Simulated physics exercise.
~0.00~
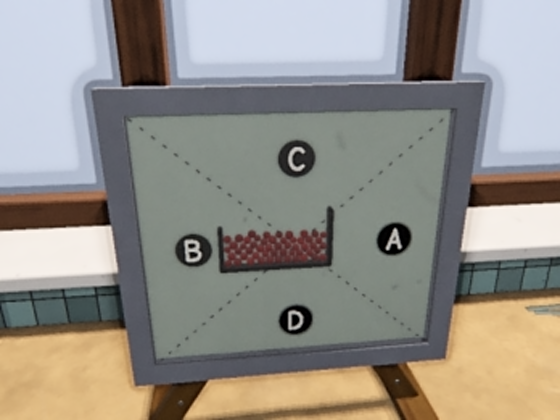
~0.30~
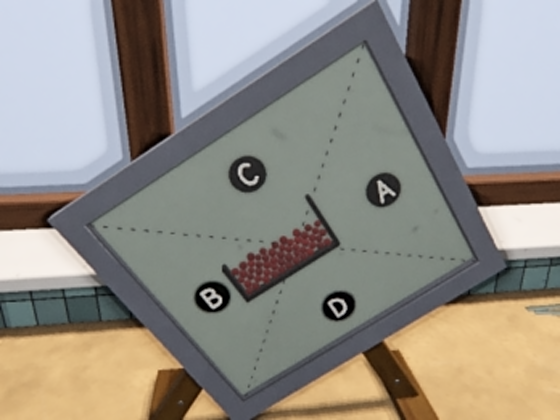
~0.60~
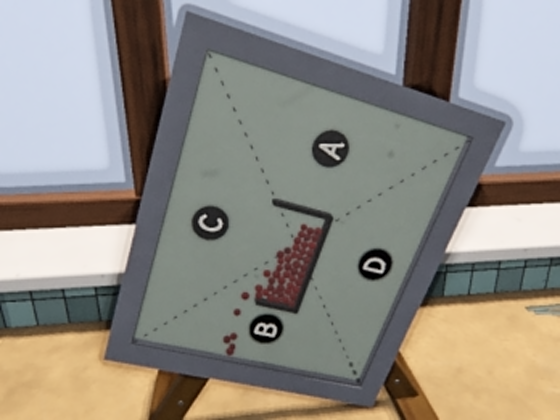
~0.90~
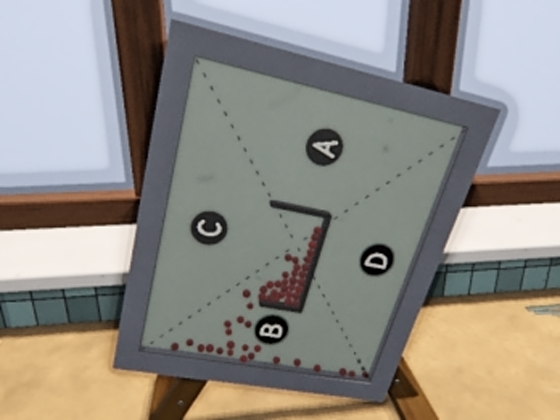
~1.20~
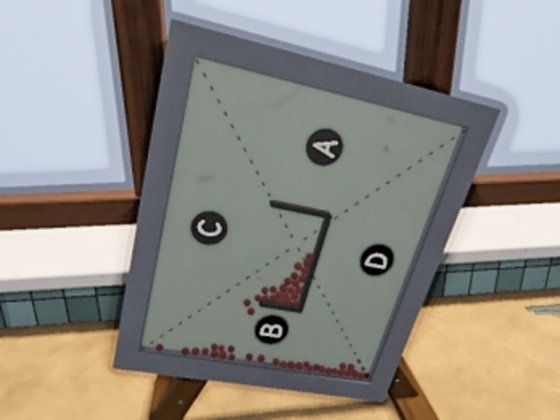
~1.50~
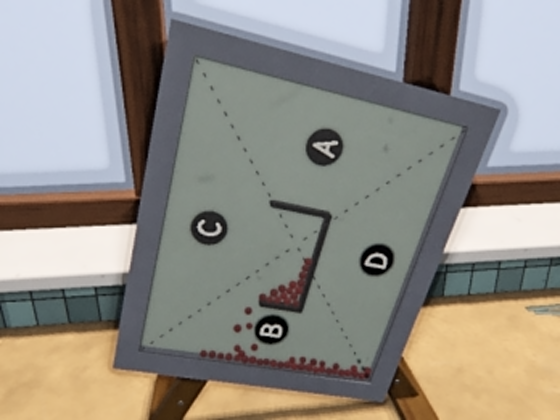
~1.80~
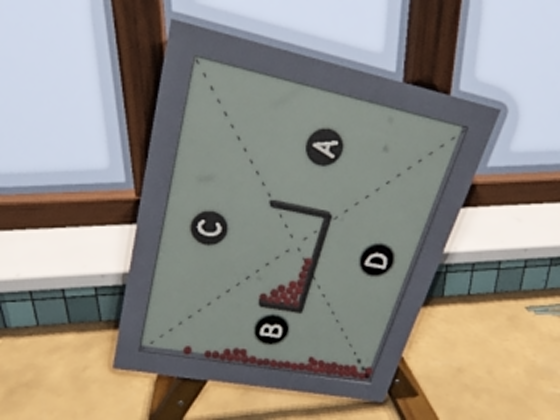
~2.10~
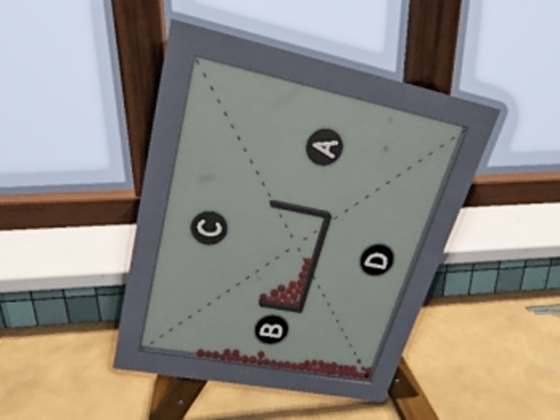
On a stand, a framed panel tips anticlockwise and red beads spill, settling mostly in wedge B.
